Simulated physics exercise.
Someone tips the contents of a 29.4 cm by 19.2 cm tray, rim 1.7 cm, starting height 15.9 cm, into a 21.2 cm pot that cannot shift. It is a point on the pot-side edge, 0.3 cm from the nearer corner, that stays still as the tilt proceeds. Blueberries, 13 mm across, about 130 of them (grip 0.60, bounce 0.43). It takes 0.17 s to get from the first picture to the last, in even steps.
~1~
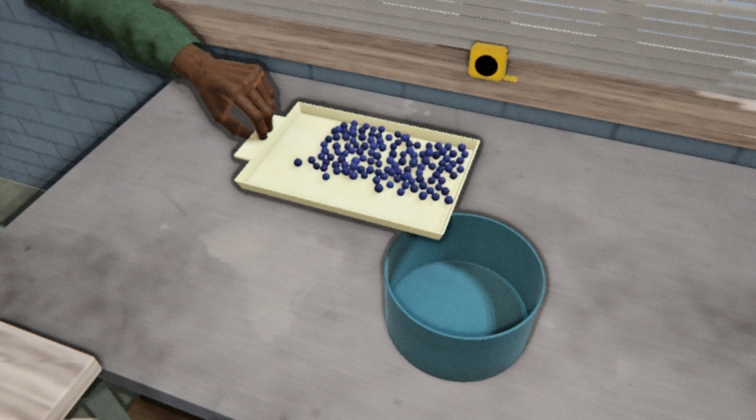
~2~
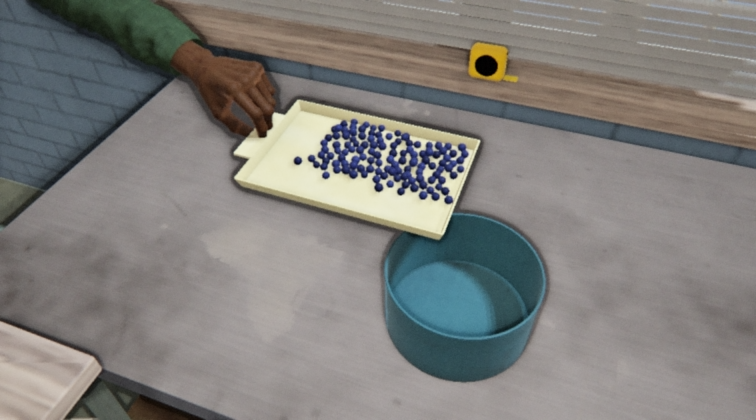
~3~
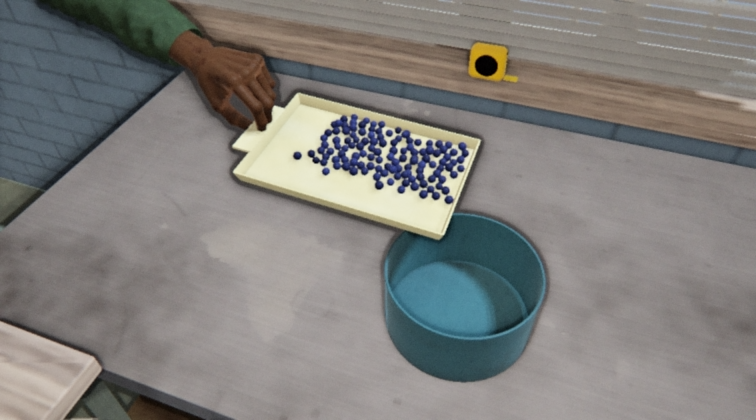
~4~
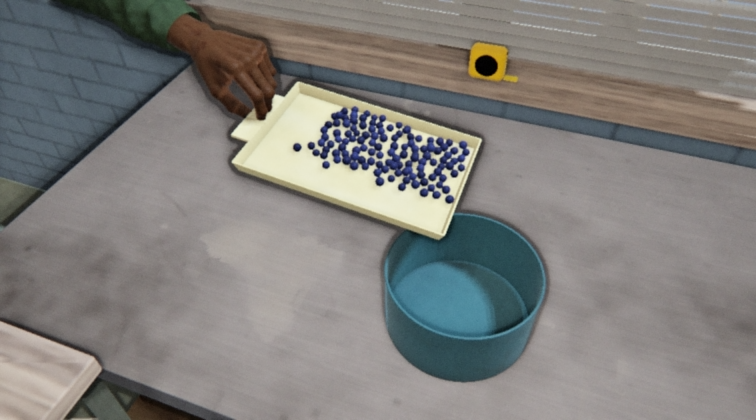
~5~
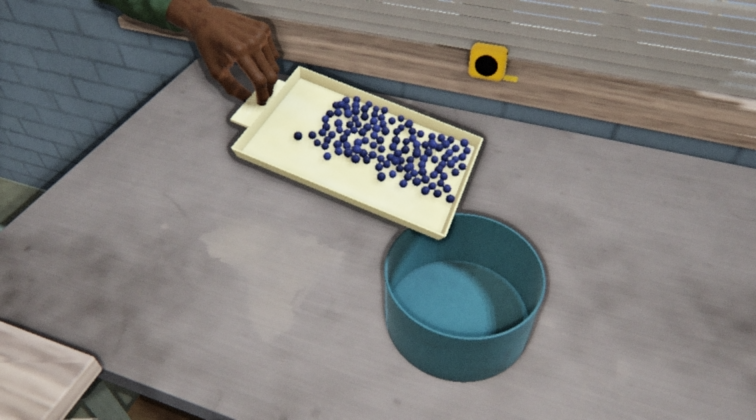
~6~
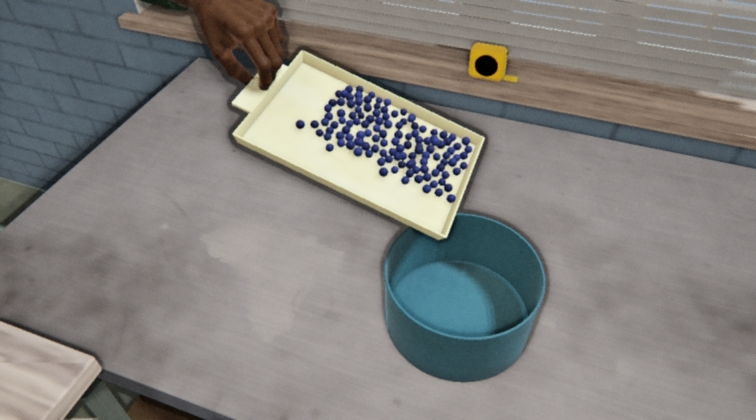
A hand gripped a pale yellow tray of small dark blue balls beside a teal pot on a gray table, then gradually raised the left end, tilting the tray down toward the right.
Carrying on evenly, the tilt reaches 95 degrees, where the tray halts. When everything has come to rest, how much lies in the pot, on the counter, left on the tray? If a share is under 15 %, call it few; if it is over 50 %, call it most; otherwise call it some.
I would say pot: Most, counter: Some, left on the tray: Few.
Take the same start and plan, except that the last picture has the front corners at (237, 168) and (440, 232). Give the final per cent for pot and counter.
Final per cent - pot 70, counter 30.
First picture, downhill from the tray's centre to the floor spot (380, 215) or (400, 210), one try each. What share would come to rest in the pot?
The share comes to about 80 in a hundred, then about 100 in a hundred.
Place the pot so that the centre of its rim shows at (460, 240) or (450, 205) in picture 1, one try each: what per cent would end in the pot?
80 % and 35 %.
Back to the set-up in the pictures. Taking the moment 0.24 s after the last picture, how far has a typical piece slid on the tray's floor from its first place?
4 cm.
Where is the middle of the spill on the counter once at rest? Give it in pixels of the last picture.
Look close to (542, 268) in the last picture.
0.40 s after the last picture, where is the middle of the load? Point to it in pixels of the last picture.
By then the middle of the load sits around (477, 175).
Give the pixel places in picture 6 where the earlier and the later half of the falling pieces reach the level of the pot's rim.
It passes about (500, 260) first and (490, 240) afterwards.
Then, 0.24 s after the last picture, tilt 57 degrees; the tray holds 100 %, the pot 0 %.
Then, 0.40 s after the last picture, tilt 83 degrees; the tray holds 95 %, the pot 0 %.
Then, 0.68 s after the last picture, tilt 95 degrees; the tray holds 0 %, the pot 65 %.
In the end, pot 70 %, counter 30 %, tray 0 %.
